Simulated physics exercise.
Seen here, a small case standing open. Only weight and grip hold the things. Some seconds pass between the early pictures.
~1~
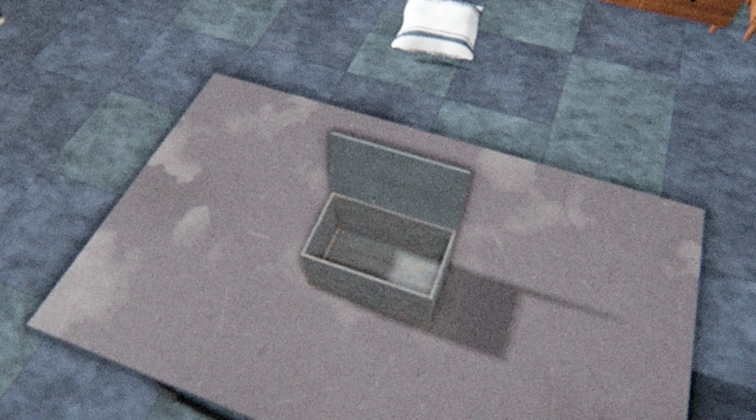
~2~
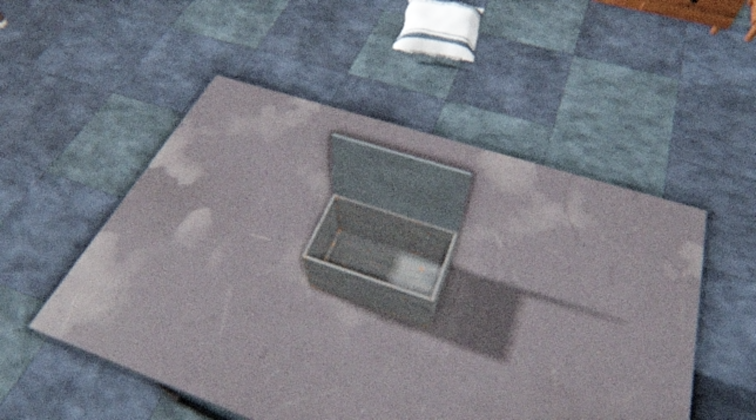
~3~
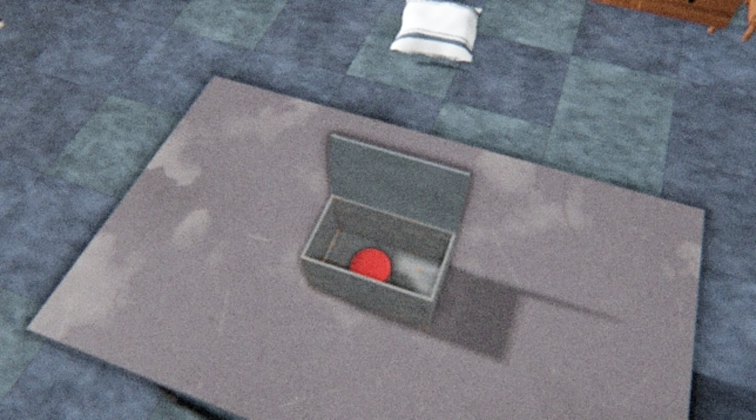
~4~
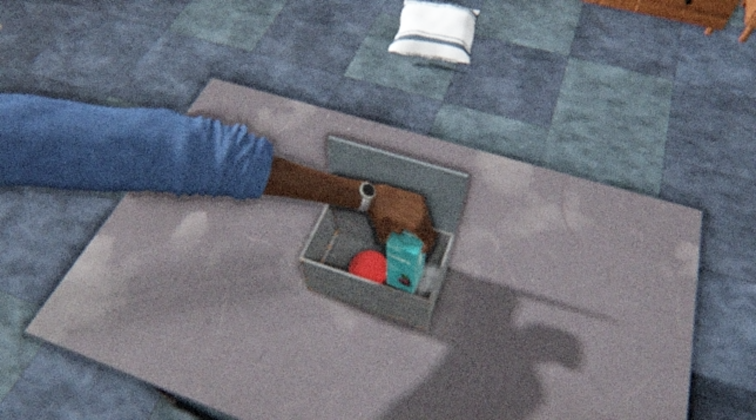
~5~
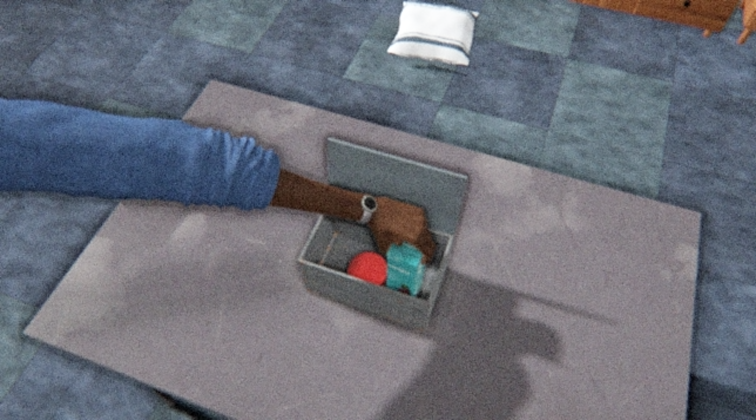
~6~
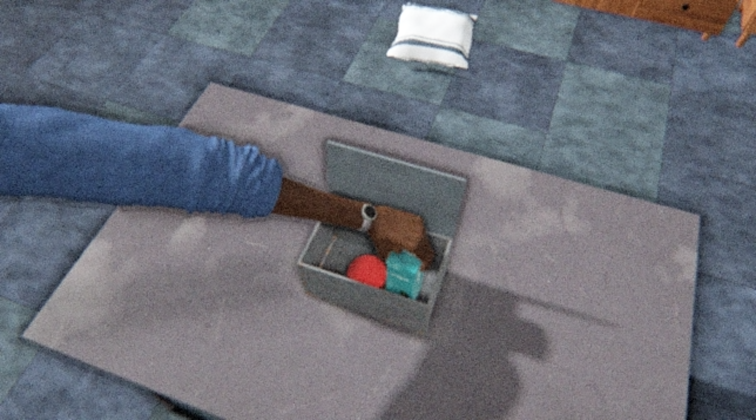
A small grey case stands open on a greyish-purple surface above a blue and teal patchwork floor, seen from above at an angle, with a striped white cushion beyond. It is empty at first, then a round red object is inside. A blue-sleeved arm wearing a watch reaches from the left and lowers a turquoise carton beside it, still holding on, while the view barely shifts.
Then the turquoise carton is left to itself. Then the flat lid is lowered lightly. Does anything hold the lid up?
It will not close.
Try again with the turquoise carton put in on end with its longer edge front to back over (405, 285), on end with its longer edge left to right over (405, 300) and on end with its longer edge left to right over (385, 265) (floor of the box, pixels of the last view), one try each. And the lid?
In the first case it is held up; in the second case it will not close; in the third case it stays ajar.
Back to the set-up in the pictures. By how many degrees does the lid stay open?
Some 35° above the rim.
Then, 1.40 s after the last picture, lid 72° above the rim.
Then, 1.80 s after the last picture, lid 36° above the rim.
At rest, lid 33° above the rim; both in place. Seen from the same camera at the end, turquoise carton near (405, 277).
